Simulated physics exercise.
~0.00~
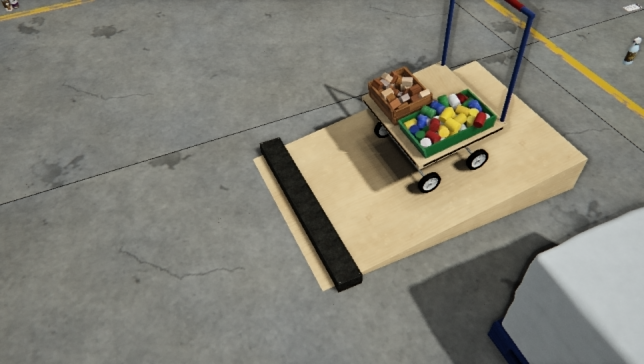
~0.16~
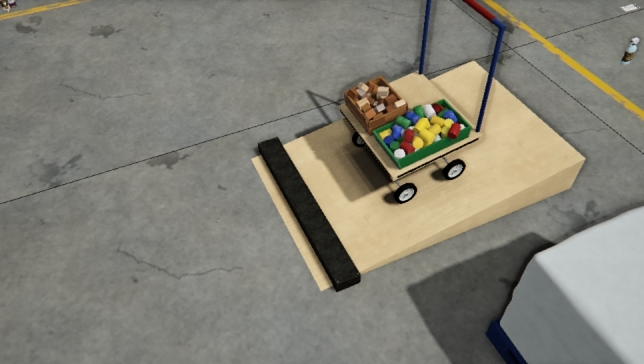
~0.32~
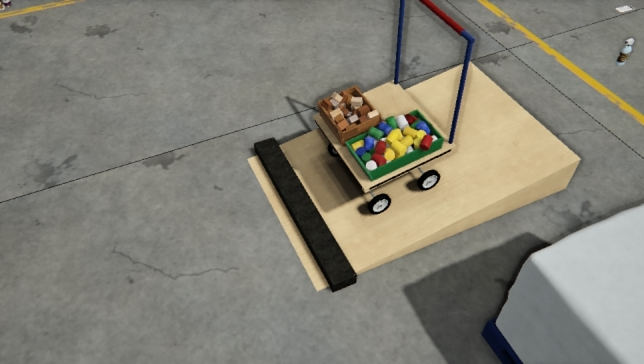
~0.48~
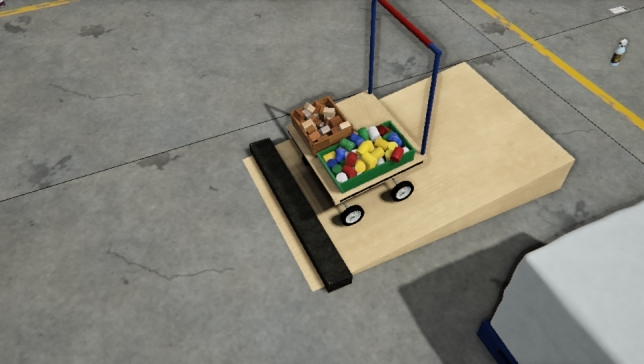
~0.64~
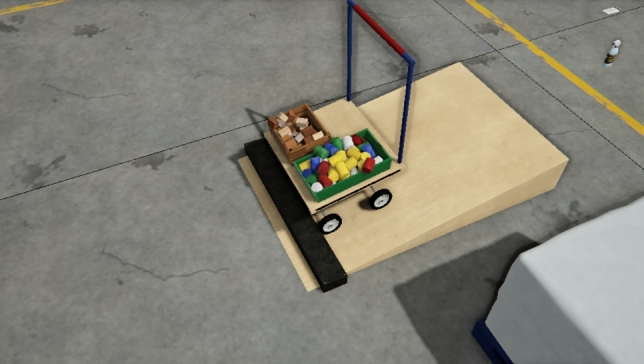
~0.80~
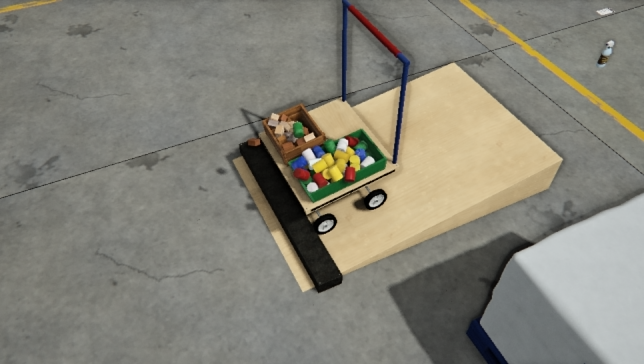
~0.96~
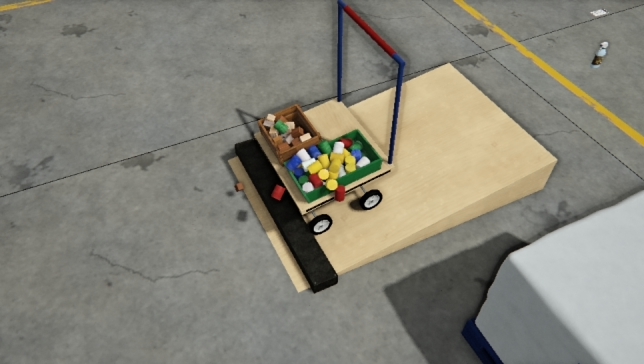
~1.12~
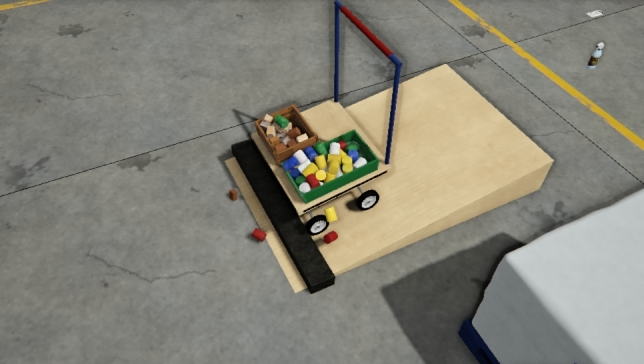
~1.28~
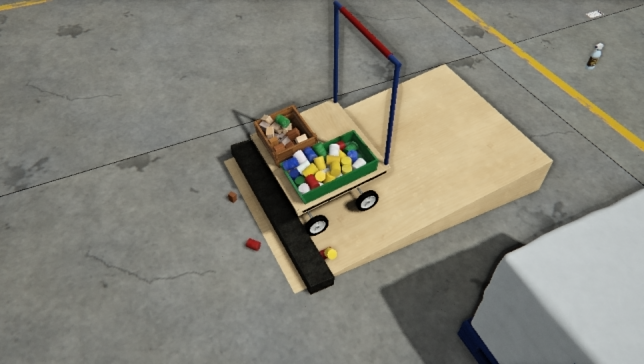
On a concrete floor, a flatbed trolley carrying a green basket of colourful jars and a wooden basket of blocks rolls down a wooden ramp to a black kerb and stops upright, as a few pieces spill out and most stay in the baskets.
